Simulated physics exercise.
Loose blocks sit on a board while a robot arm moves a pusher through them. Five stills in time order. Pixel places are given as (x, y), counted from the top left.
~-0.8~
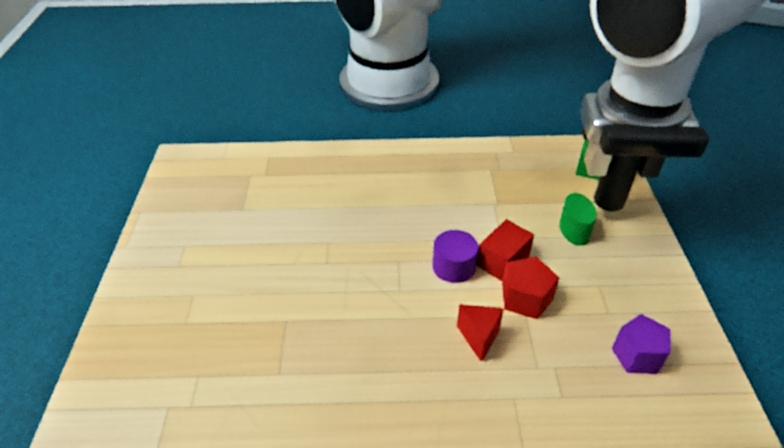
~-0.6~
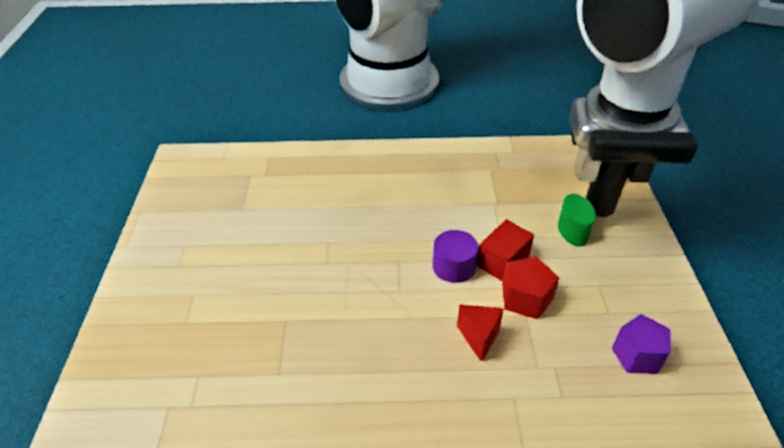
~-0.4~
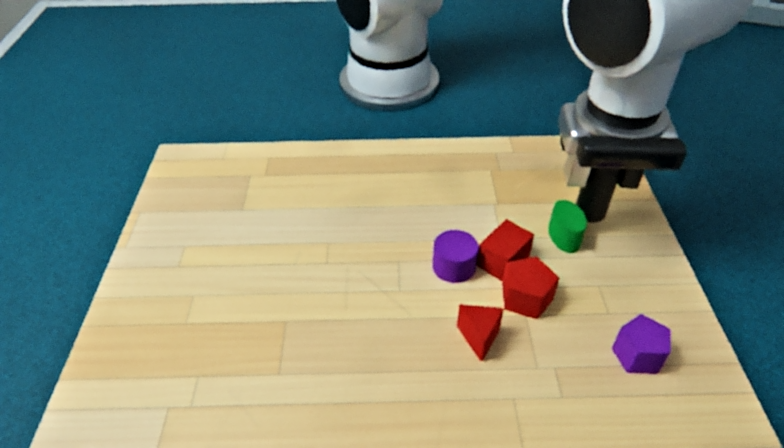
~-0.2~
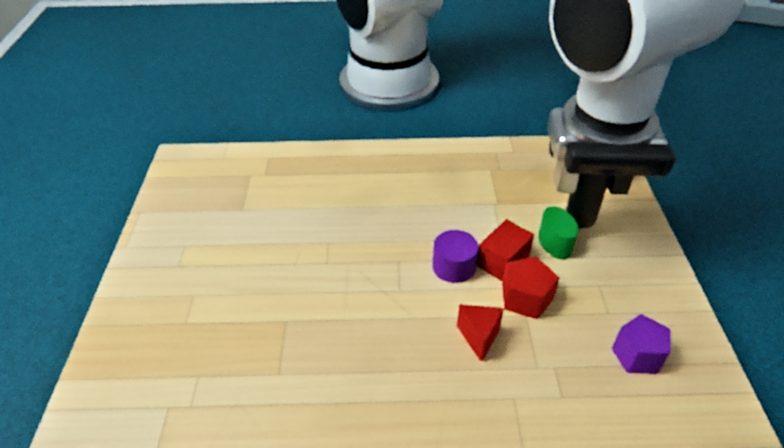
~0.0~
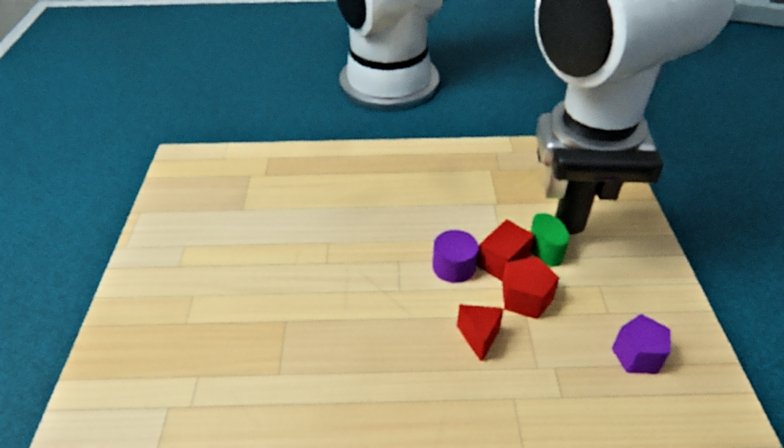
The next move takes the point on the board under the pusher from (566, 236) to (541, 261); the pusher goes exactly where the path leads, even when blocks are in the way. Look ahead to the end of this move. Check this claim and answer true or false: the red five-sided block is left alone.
False.
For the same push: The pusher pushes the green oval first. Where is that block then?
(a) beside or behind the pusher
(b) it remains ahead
Correct choice: B.
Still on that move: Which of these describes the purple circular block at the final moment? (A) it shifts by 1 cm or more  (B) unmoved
A (it shifts by 1 cm or more)
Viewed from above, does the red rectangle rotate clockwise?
I believe so.
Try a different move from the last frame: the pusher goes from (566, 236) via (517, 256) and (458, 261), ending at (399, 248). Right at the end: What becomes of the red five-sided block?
When the path is over, the red five-sided block has left its spot.
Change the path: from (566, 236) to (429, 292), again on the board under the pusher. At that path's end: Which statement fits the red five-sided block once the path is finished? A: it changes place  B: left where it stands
Answer: A.
What follows on the original path. Halfway along, pusher at (556, 236); purple circular block at (450, 244); red rectangle at (500, 247), turned 35° clockwise; green oval at (544, 245), turned 30° anticlockwise.
At the end, pusher at (544, 249); purple circular block at (435, 244); red rectangle at (483, 252), turned 50° clockwise; red five-sided block at (523, 289), turned 20° anticlockwise; green oval at (529, 258), turned 15° anticlockwise.
